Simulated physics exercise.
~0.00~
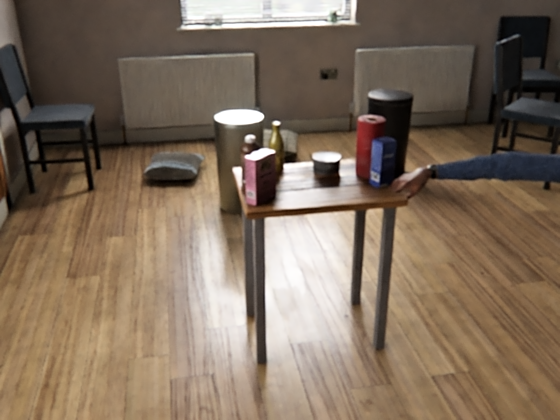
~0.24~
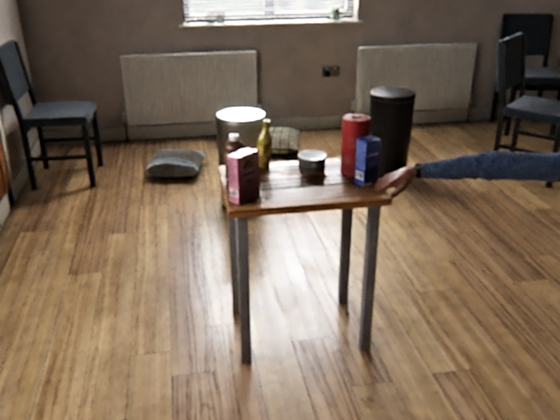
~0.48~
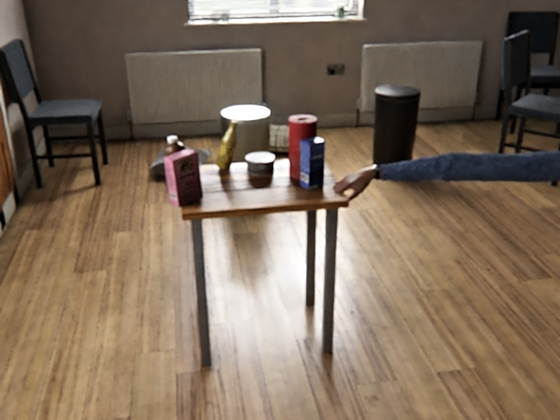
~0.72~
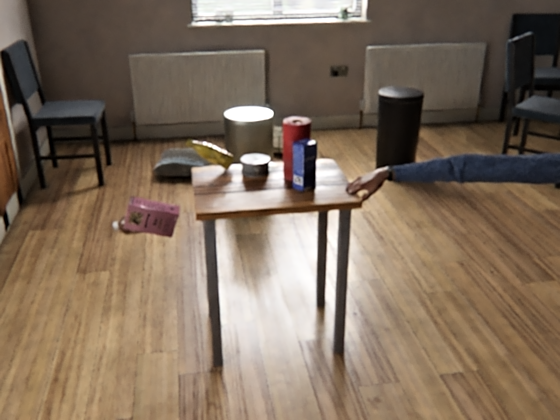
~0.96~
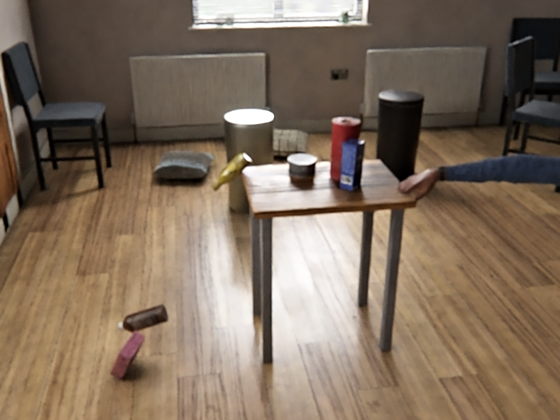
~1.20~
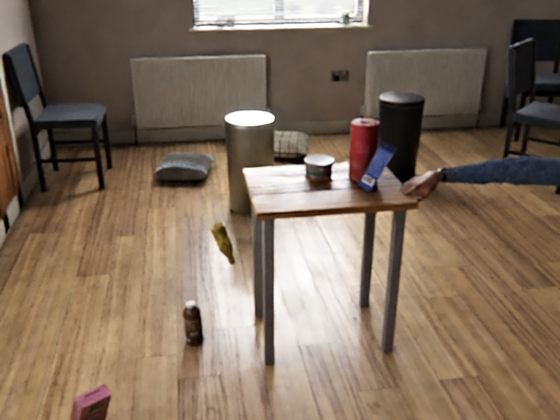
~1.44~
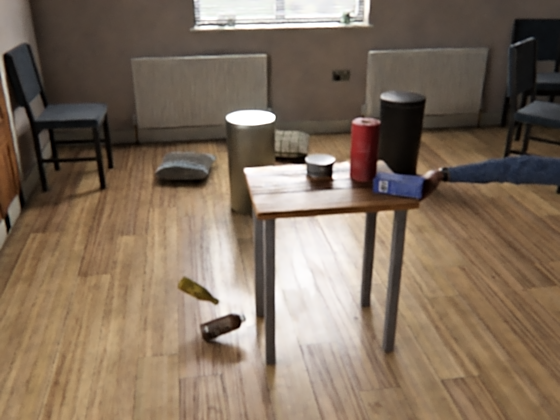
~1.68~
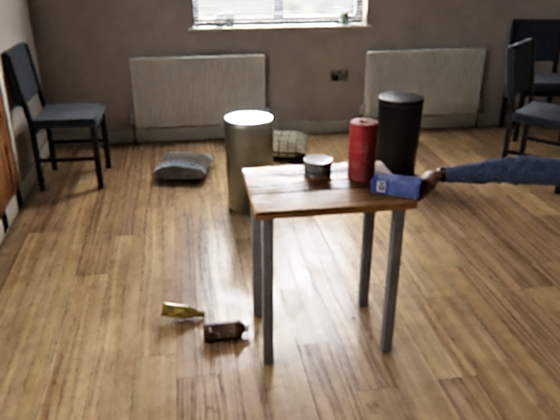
To begin with, a hand at the right holds the edge of a small wooden table carrying a pink packet, a brown bottle, a yellow bottle, a grey tub, a red roll and a blue carton. The table is shoved left, then jerked back to the right. The pink packet and brown bottle tumble off the left side, and the yellow bottle tips over and follows them down. The blue carton topples onto its side near the hand. Finally, both bottles lie on the floor, the packet is out of view, and the tub and upright roll remain on the table.
